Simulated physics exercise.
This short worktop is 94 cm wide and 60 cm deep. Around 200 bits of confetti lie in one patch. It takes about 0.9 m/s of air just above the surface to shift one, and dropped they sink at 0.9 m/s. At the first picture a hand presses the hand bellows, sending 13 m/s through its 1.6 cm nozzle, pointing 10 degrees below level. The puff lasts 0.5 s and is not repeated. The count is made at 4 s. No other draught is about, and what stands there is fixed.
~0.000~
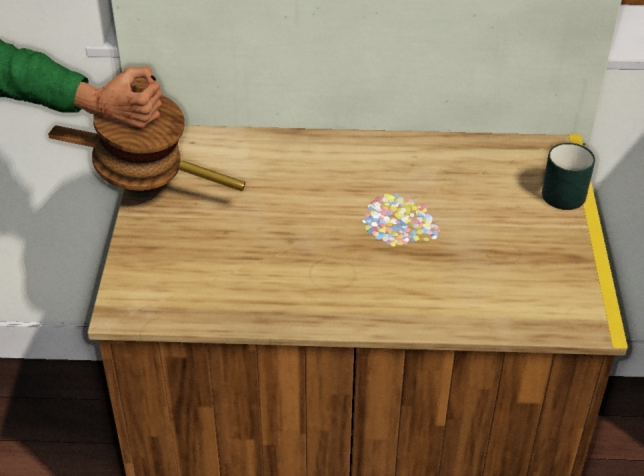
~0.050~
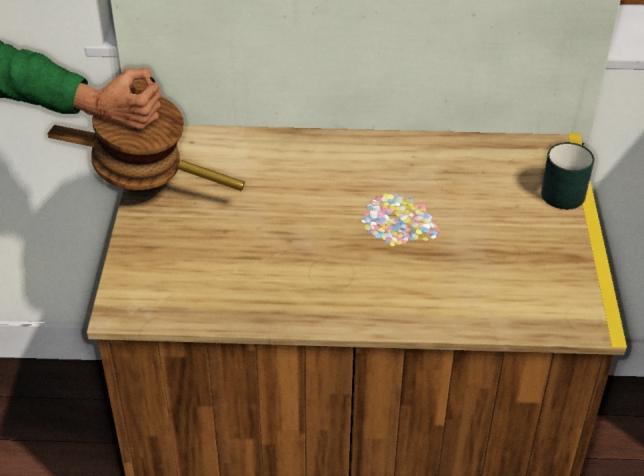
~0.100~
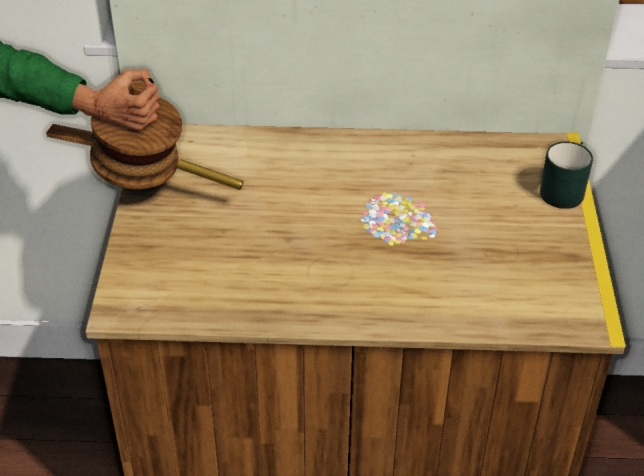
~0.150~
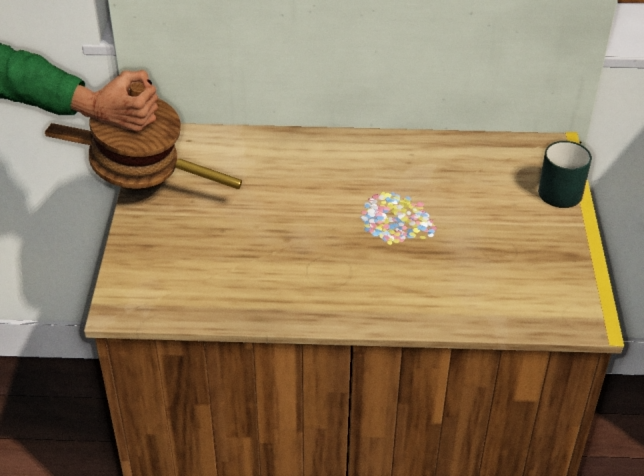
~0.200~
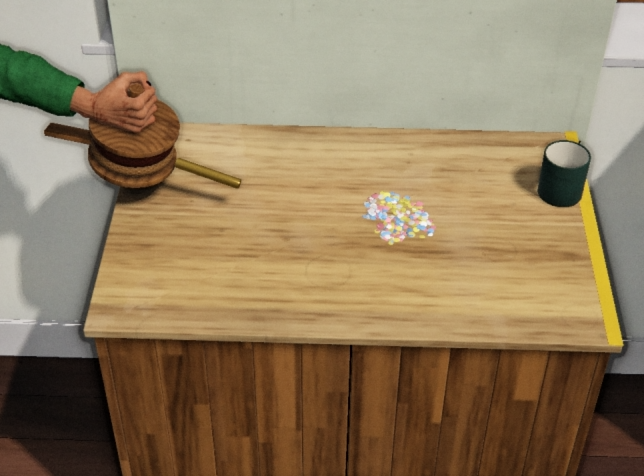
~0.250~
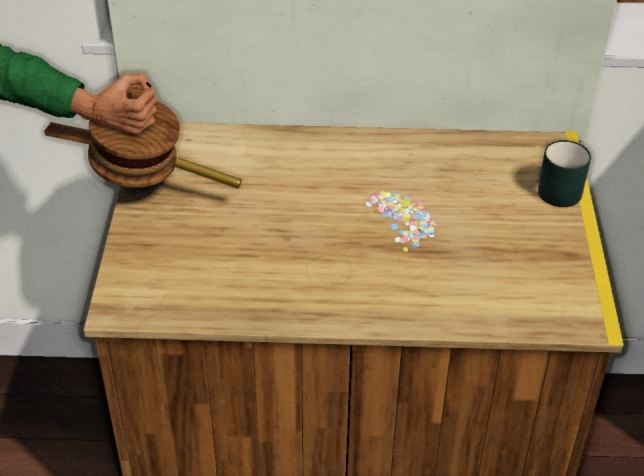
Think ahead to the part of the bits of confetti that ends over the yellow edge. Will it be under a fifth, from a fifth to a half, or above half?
By then from a fifth to a half are over the yellow edge.
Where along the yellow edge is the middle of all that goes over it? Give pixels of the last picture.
At about (598, 231).
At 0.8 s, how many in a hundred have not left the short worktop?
Near 70 %.
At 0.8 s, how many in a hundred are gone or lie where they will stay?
About 50 %.
After 0.8 s, 34 % are over the yellow edge; the middle of those left on the top is near (508, 202); 48 % are gone or lie where they will stay.
After 1.3 s, 36 % are over the yellow edge; the middle of those left on the top is near (508, 202); 100 % are gone or lie where they will stay.
After 2.2 s, 36 % are over the yellow edge; the middle of those left on the top is near (508, 202); 100 % are gone or lie where they will stay.
After 4.0 s, at the end, 36 % are over the yellow edge; the middle of those left on the top is near (508, 202).
